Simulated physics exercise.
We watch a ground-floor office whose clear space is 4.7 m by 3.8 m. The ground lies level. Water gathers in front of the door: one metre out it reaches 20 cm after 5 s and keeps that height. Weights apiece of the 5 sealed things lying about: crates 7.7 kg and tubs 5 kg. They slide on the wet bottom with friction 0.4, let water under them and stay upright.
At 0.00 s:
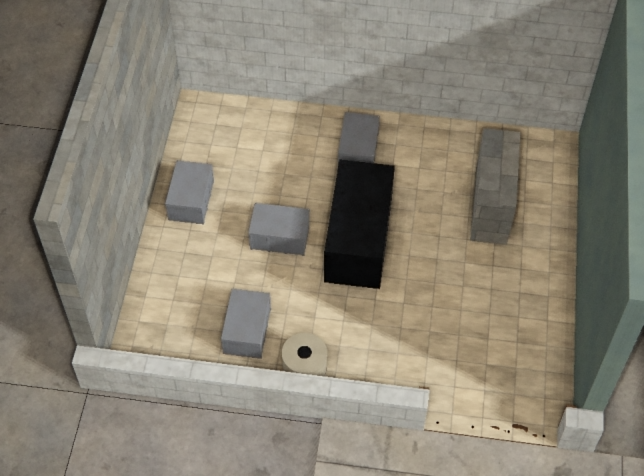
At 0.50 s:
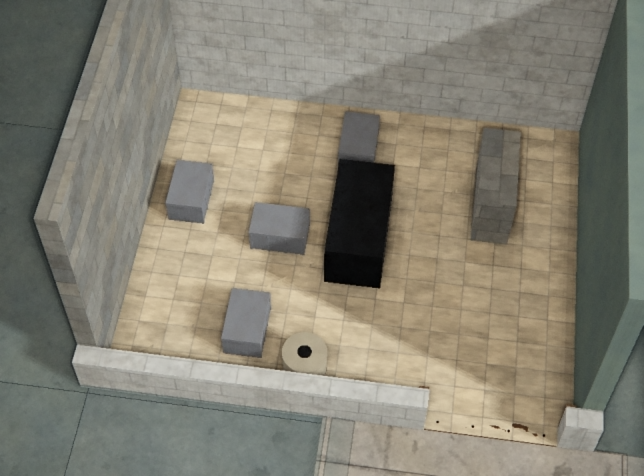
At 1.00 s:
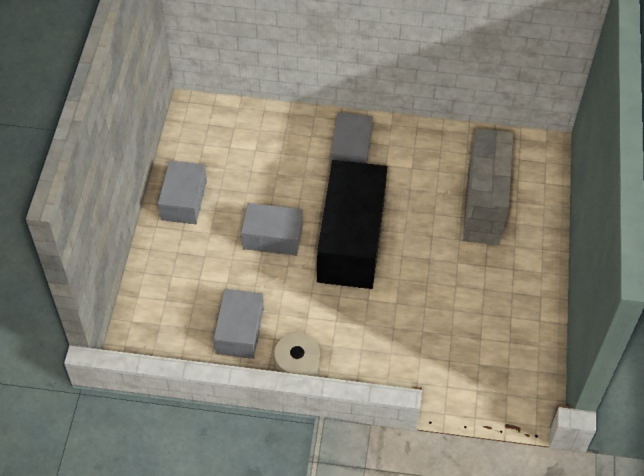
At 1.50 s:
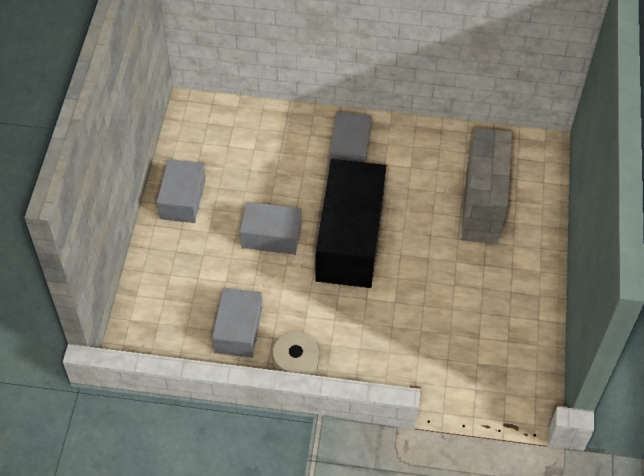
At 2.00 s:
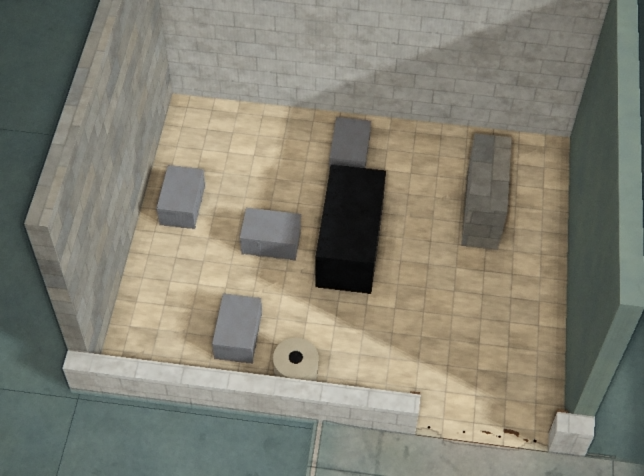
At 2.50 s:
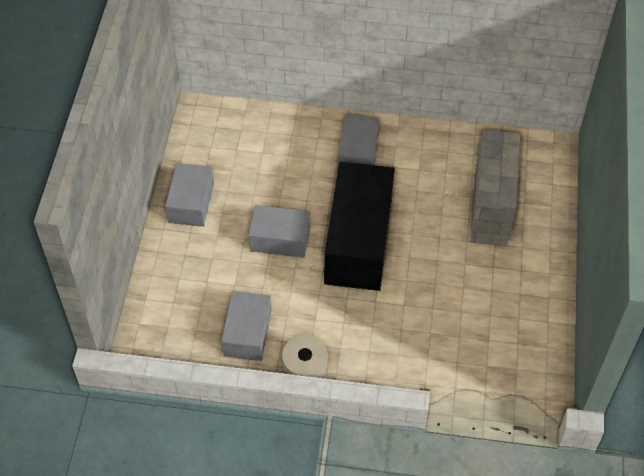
The video shows a tiled, roofless room with grey blocks and a long black one, seen from above in a slightly shifting view, as the paving outside turns blue-green and a thin patch of water spreads inside the doorway; the blocks stay still.
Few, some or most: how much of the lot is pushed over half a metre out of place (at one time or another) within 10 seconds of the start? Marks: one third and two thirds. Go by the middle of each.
It is under a third.
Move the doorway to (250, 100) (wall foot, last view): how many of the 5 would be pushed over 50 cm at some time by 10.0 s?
Then 4.
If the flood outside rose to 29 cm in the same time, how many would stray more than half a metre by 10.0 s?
In that case 2 of them.
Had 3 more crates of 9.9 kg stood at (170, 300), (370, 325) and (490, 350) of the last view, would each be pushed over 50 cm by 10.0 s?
In turn: Less, short of it, over.
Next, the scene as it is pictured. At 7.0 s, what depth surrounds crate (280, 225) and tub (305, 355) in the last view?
Roughly 0 and 0 cm.
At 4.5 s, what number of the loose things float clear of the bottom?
0 of them.
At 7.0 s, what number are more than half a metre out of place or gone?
0 of them.
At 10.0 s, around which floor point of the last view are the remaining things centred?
Near (248, 271).
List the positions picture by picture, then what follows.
A crate at (246, 316), on the bottom; a crate at (189, 184), on the bottom; 0.0 m2 under water; 0 of 5 have shifted, in the first frame.
A crate at (246, 315), on the bottom; a crate at (189, 183) rests on the ground; 0.0 m2 under water; 0 of 5 have shifted, in the second frame.
A crate at (239, 316) rests on the ground; a crate at (182, 184) rests on the ground; water covers 0.0 m2; 0 of 5 have shifted, in the third frame.
A crate at (237, 315), on the bottom; a crate at (180, 183), on the bottom; water covers 0.0 m2; 0 of 5 have shifted, in the fourth frame.
A crate at (237, 321) rests on the ground; a crate at (180, 188), on the bottom; water covers 0.0 m2; 0 of 5 have shifted, in the fifth frame.
A crate at (246, 318) rests on the ground; a crate at (189, 186), on the bottom; water covers 0.3 m2; 0 of 5 have shifted, in the sixth frame.
After 3.5 s 0 of 5 are over 50 cm from their spots; 0 afloat.
After 4.5 s 0 of 5 are over 50 cm from their spots; 0 afloat.
After 7.0 s 0 of 5 are over 50 cm from their spots; 0 afloat.
After 10.0 s 1 of 5 are over 50 cm from their spots, and 1 have been at some point; 1 afloat.
